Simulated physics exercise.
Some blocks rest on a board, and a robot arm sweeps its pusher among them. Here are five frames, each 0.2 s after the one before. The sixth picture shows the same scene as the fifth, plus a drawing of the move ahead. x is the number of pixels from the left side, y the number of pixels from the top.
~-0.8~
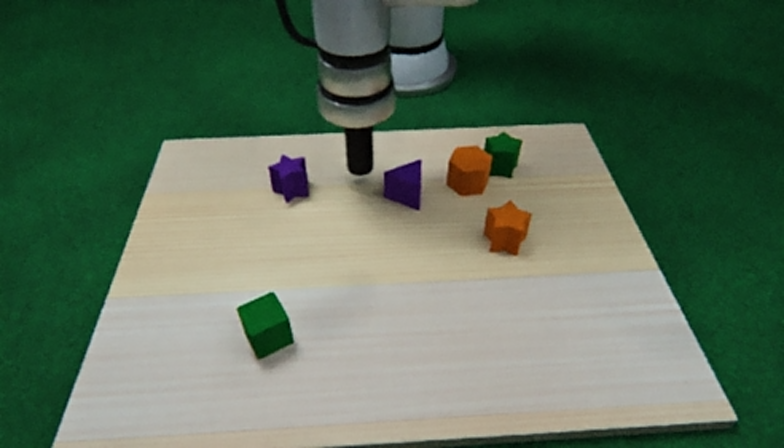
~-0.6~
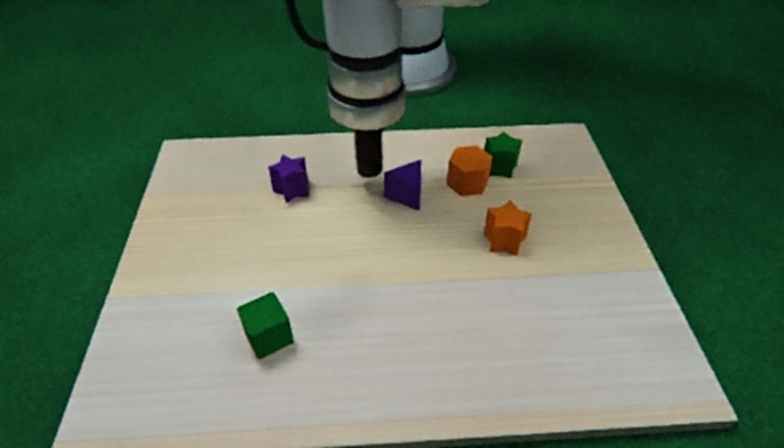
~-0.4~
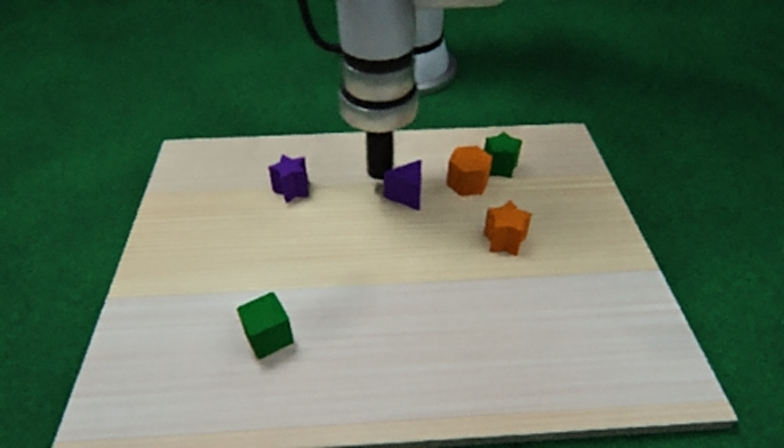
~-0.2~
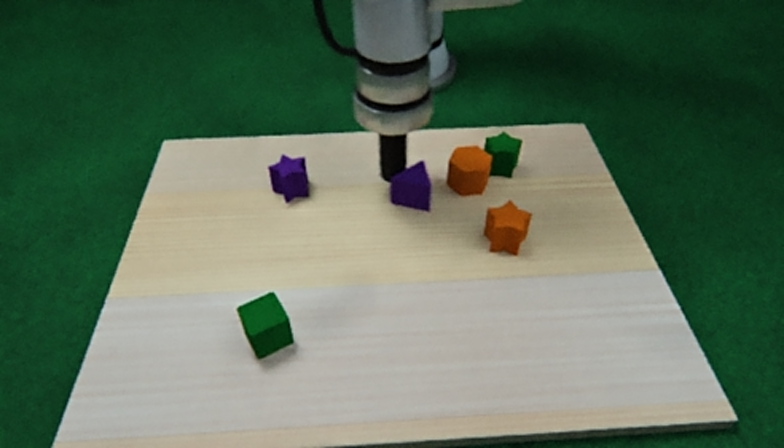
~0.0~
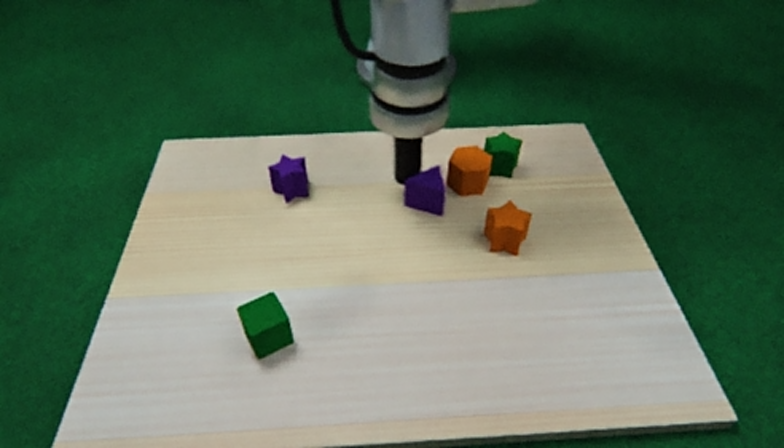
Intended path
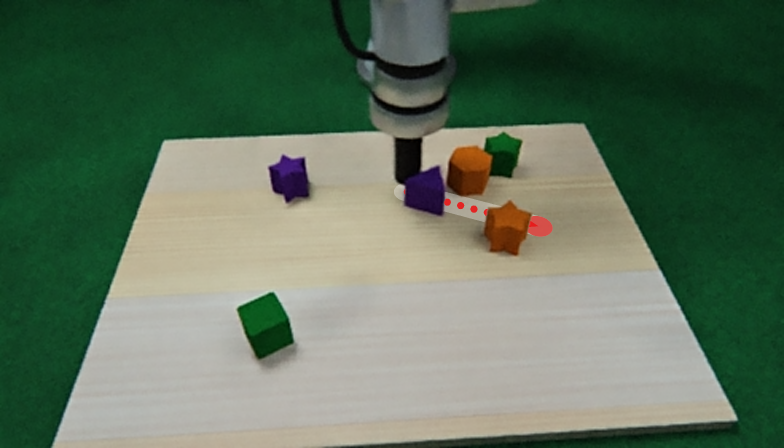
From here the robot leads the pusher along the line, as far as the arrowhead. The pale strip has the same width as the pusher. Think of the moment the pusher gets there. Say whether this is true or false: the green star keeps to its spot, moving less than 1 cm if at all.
The statement is correct.
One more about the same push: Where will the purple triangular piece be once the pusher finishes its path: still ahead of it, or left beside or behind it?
It slips out to the side or back.
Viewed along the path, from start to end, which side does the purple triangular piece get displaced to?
That's a shift to the right.
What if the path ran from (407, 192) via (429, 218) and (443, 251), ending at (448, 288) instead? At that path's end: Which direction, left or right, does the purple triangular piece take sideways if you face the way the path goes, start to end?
Leftward.
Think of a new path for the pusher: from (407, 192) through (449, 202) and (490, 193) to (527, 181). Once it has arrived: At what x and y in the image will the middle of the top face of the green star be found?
If I read the scene right, the answer is (510, 133).
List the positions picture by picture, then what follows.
Pusher tip at (361, 168); block tops, purple triangular piece at (408, 172); green star at (504, 142); orange star at (510, 216), in the first frame.
Pusher at (370, 170); blocks unchanged, in the second frame.
Pusher at (381, 172); blocks unchanged, in the third frame.
Pusher at (393, 175); purple triangular piece at (415, 174), in the fourth frame.
Pusher at (408, 178); purple triangular piece at (430, 178); green star at (504, 142); orange star at (510, 216), in the fifth frame.
Path on the board, from (407, 192) directly to (538, 226).
What follows on the original path. One third of the way, pusher at (451, 189); purple triangular piece at (471, 192).
Two thirds of the way, pusher at (497, 201); purple triangular piece at (493, 208), turned 45° clockwise; orange star at (520, 224), turned 25° anticlockwise.
At the end, pusher at (542, 212); purple triangular piece at (494, 209), turned 55° clockwise; green star in place; orange star at (522, 225), turned 15° anticlockwise.
